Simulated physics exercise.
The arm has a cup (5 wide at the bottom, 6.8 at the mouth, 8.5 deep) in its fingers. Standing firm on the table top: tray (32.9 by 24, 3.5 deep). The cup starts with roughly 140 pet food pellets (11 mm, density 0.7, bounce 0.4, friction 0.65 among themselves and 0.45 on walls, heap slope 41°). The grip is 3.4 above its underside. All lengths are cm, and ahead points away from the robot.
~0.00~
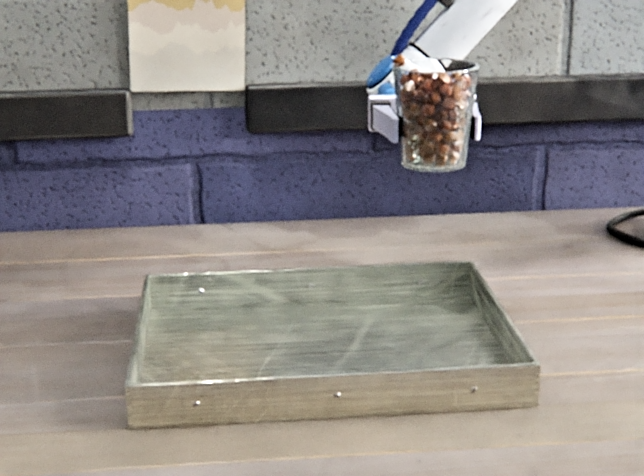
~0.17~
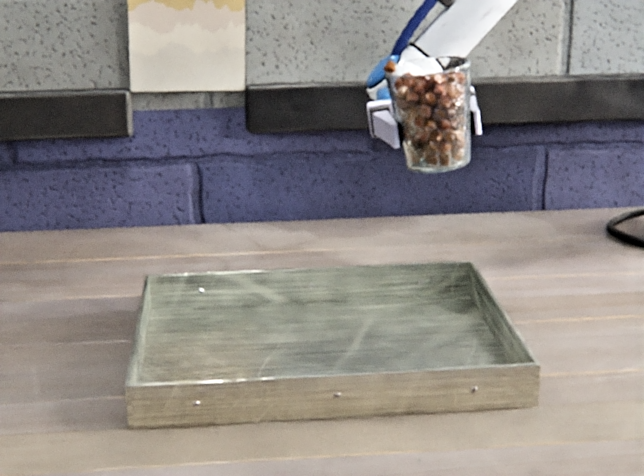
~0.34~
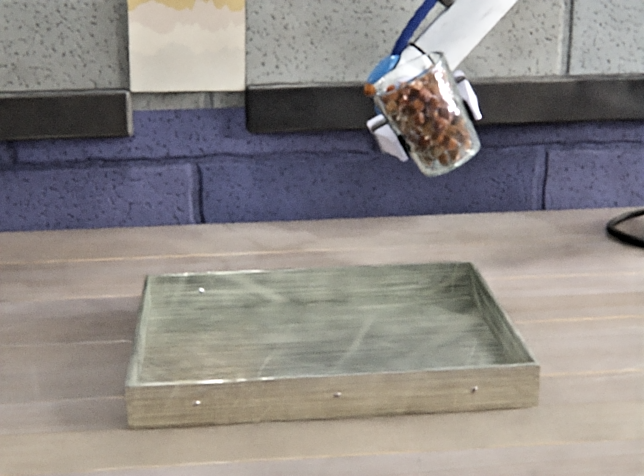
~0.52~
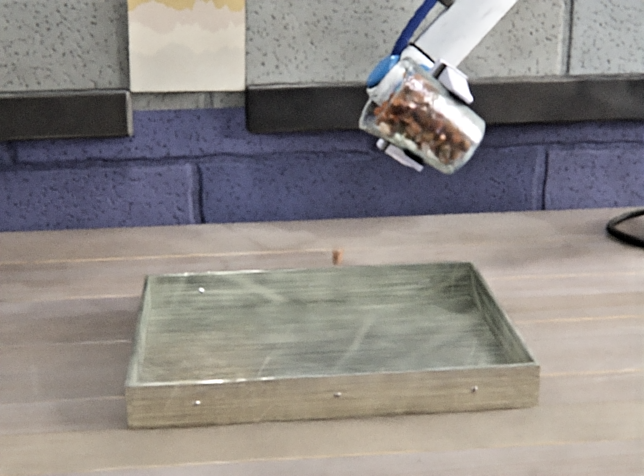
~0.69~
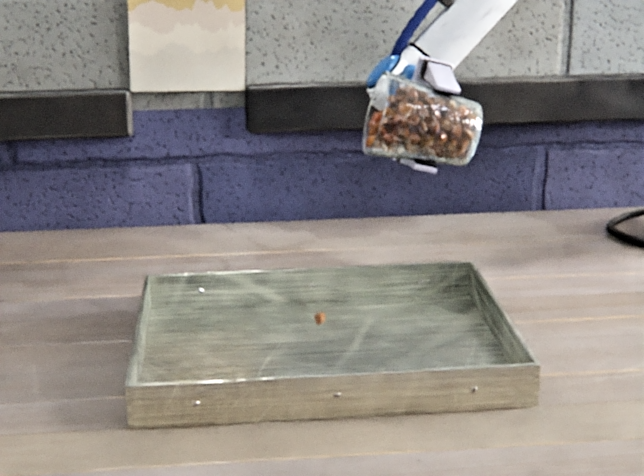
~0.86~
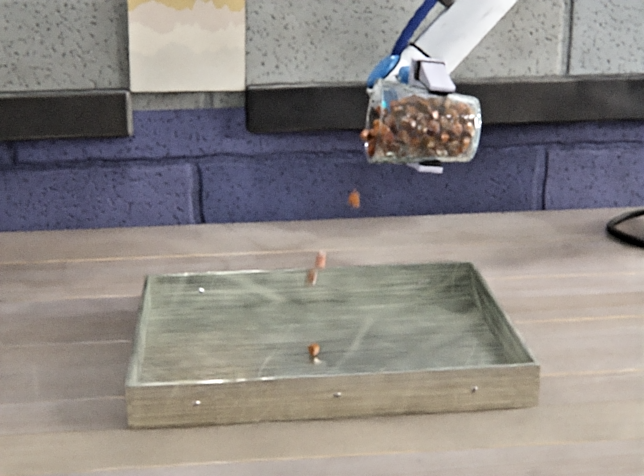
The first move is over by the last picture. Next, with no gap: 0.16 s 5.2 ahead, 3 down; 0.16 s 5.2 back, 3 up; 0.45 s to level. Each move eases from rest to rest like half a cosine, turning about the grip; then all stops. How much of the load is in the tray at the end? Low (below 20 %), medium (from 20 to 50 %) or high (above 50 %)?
A medium share, from 20 to 50 %, ends in the tray.
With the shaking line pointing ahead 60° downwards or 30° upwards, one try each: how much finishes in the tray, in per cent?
Some 15 and 80 per cent.
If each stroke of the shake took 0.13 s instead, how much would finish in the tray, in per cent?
In that case some 45 per cent.
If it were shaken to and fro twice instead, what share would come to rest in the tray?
Then about 50 per cent.
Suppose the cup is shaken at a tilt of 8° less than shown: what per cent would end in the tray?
Then about 20 per cent.
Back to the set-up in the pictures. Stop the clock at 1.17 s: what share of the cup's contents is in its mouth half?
Some 55 per cent.
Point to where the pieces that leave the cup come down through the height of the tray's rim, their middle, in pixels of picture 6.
Near (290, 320).
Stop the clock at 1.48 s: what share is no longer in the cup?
Near 35 per cent so far.
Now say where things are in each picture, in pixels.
The first picture shows the cup middle at (434, 117), level; upper third of the load around (432, 90), from x 400 to 465, top at y 60; 142 in the cup.
The second picture shows the cup middle at (433, 117), tilted 8° forward; upper third of the load around (429, 90), from x 390 to 460, top at y 70.
The third picture shows the cup middle at (430, 118), tilted 29° forward; upper third of the load around (420, 95), from x 370 to 465, top at y 70.
The fourth picture shows the cup middle at (426, 121), tilted 54° forward; upper third of the load around (417, 102), from x 335 to 470, top at y 80; 141 in the cup, 1 in flight or on a rim.
The fifth picture shows the cup middle at (425, 124), tilted 75° forward; upper third of the load around (421, 108), from x 320 to 470, top at y 90; 141 in the cup, 1 in the tray.
The sixth picture shows the cup middle at (425, 126), tilted 83° forward; upper third of the load around (426, 113), from x 310 to 470, top at y 100; 138 in the cup, 2 in the tray, 2 in flight or on a rim.
After 1.17 s, tilted 83° forward, highest piece 23 above the table; 100 in the cup, 17 in the tray, 25 in flight or on a rim.
After 1.48 s, tilted 22° forward, highest piece 25 above the table; 94 in the cup, 48 in the tray.
After 1.83 s, level, highest piece 26 above the table; 94 in the cup, 48 in the tray.
After 2.88 s, level, highest piece 26 above the table; 94 in the cup, 48 in the tray.
In the end, 94 in the cup, 48 in the tray. That is 34 % in the tray.
